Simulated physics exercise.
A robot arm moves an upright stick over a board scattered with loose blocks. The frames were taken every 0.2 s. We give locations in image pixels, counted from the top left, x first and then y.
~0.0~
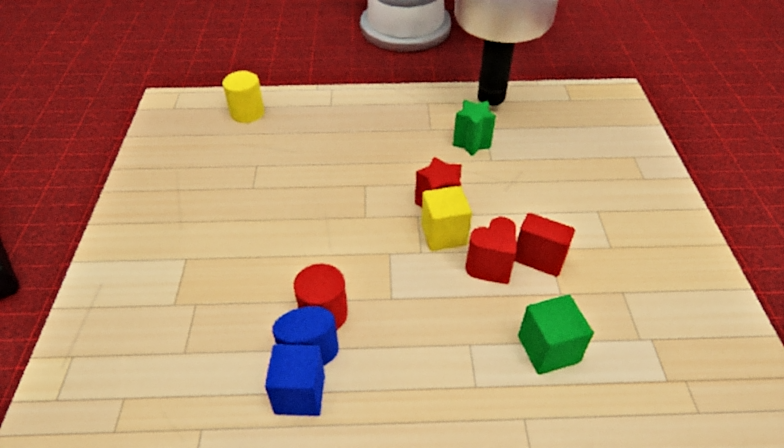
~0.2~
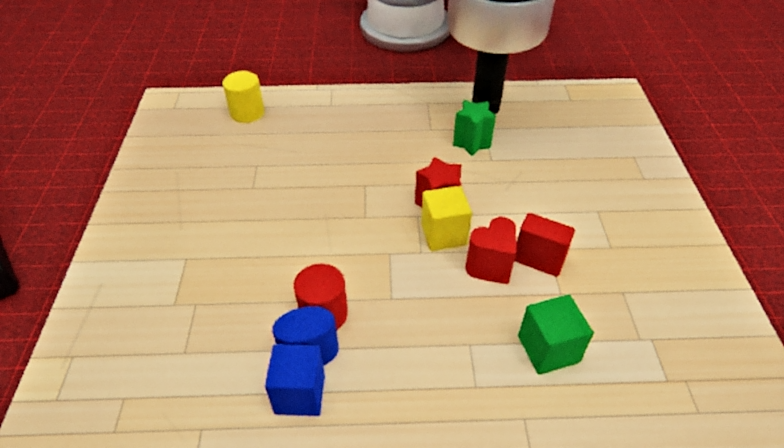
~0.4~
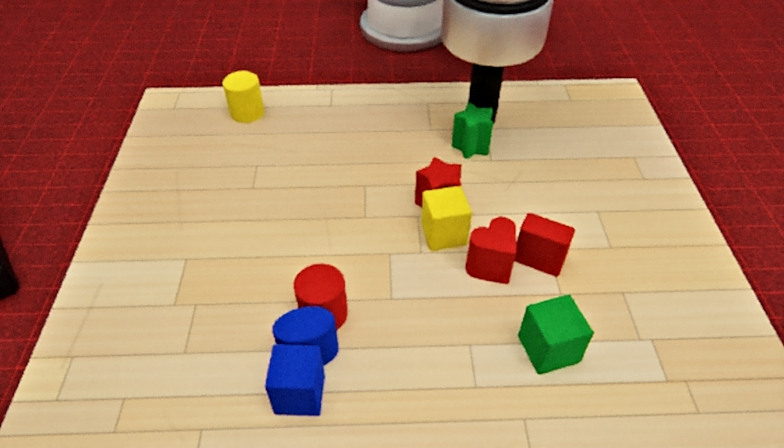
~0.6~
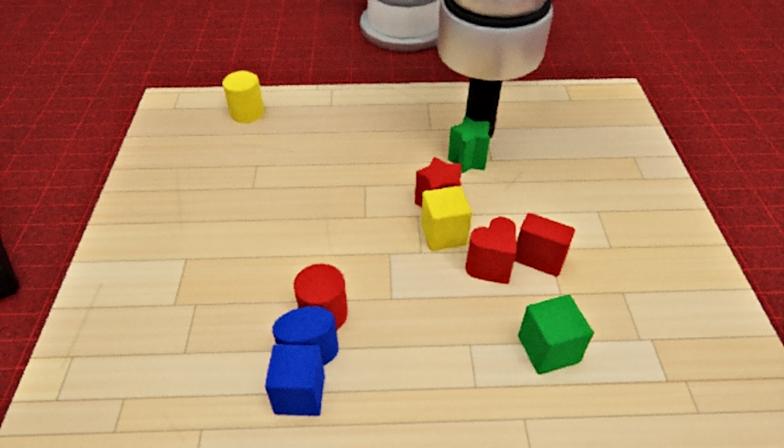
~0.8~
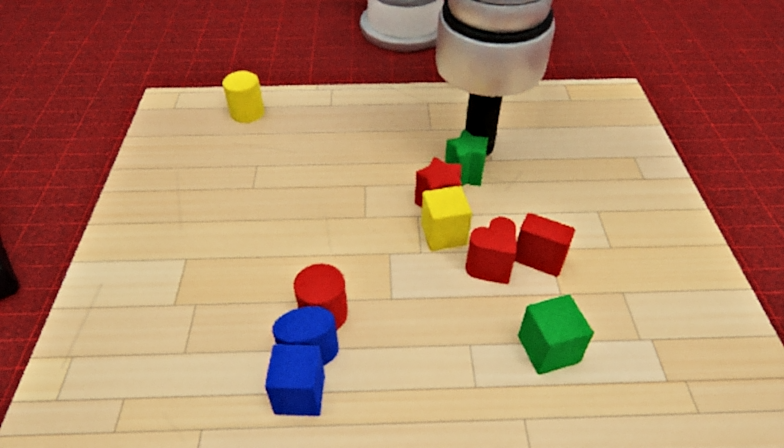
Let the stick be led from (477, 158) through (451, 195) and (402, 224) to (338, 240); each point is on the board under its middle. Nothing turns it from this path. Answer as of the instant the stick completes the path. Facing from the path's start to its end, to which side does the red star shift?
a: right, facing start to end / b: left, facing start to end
My answer is option b.
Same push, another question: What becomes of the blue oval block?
At the moment the path ends, the blue oval block still stands where it did.
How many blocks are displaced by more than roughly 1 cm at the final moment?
Of all the blocks, three or more travel more than a centimetre.
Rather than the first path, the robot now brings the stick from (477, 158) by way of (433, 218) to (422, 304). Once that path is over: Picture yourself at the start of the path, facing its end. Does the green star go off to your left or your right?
To the path's right.
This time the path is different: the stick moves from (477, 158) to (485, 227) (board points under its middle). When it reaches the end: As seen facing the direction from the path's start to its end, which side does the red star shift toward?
It shifts rightward.
On the path given first. One third of the way, stick (451, 185); red star (412, 206), turned 20° anticlockwise; yellow four-sided block (438, 232), turned 20° anticlockwise; green star (433, 179).
Two thirds of the way, stick (402, 215); red star (377, 237), turned 90° anticlockwise; yellow four-sided block (438, 233), turned 25° anticlockwise; green star (373, 205), turned 25° clockwise.
At the end, stick (337, 231); blue oval block not moved; red round block not moved; red star (367, 243), turned 125° anticlockwise; yellow four-sided block (438, 233), turned 25° anticlockwise; green star (307, 226), turned 15° clockwise.
